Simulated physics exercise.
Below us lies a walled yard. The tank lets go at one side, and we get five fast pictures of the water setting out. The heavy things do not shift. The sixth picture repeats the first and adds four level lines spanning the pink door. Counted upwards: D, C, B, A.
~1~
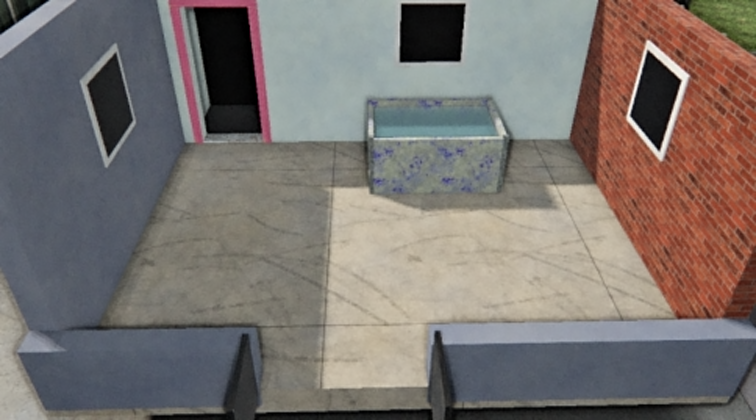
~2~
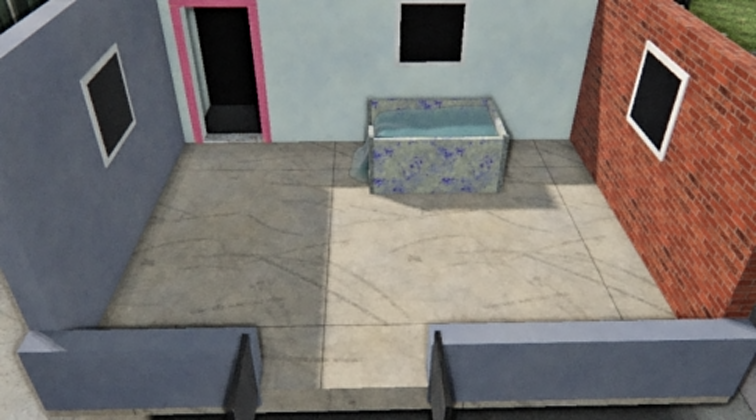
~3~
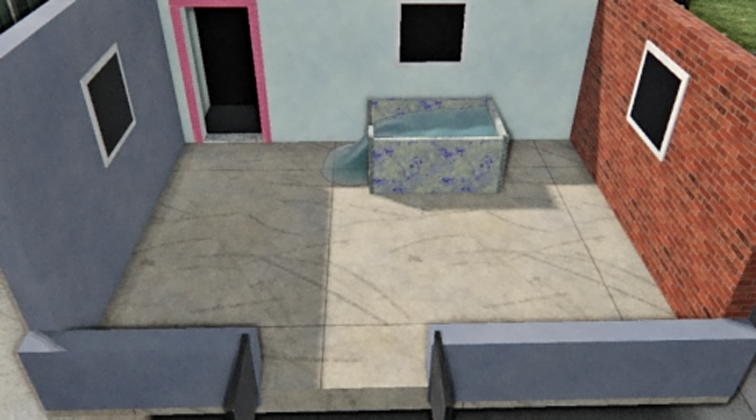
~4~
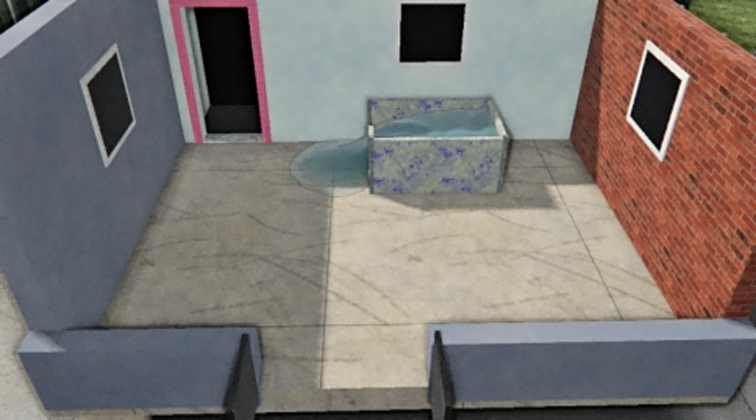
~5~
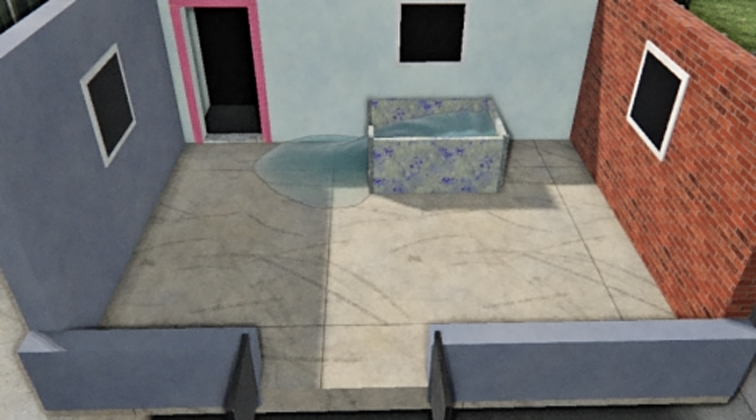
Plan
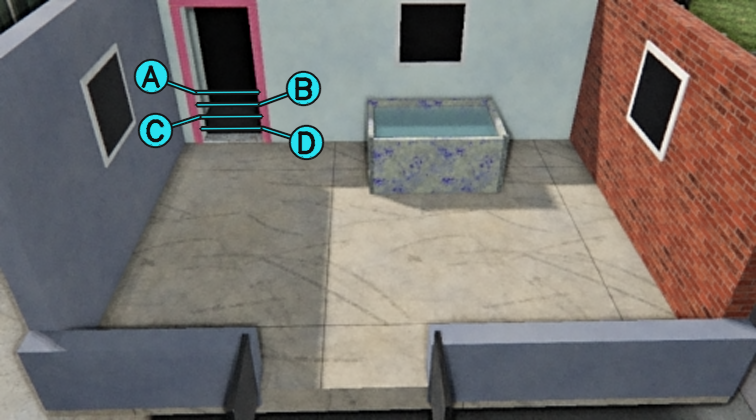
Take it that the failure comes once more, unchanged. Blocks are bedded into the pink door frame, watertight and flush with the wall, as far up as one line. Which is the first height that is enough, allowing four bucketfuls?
The limit is D.
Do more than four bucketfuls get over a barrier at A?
No.
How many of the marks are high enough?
All of the four.
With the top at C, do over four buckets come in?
No, that is safe.
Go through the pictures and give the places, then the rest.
Water in the tank at rest, its middle at (434, 123); foot of the pink doorway at (234, 142); open gate at (343, 321).
Water covers 1 % of the ground and shows as far out as (363, 162).
Water covers 3 % of the ground and shows as far out as (343, 147).
Water covers 6 % of the ground and shows as far out as (296, 162).
Water covers 9 % of the ground and shows as far out as (262, 160).
On the marked copy, A at (226, 92); B at (228, 104); C at (230, 116); D at (232, 128); from the bottom up D, C, B, A.
If A is chosen, nothing gets over.
If B is chosen, nothing gets over.
If C is chosen, nothing gets over.
If D is chosen, a bucket or two gets in.
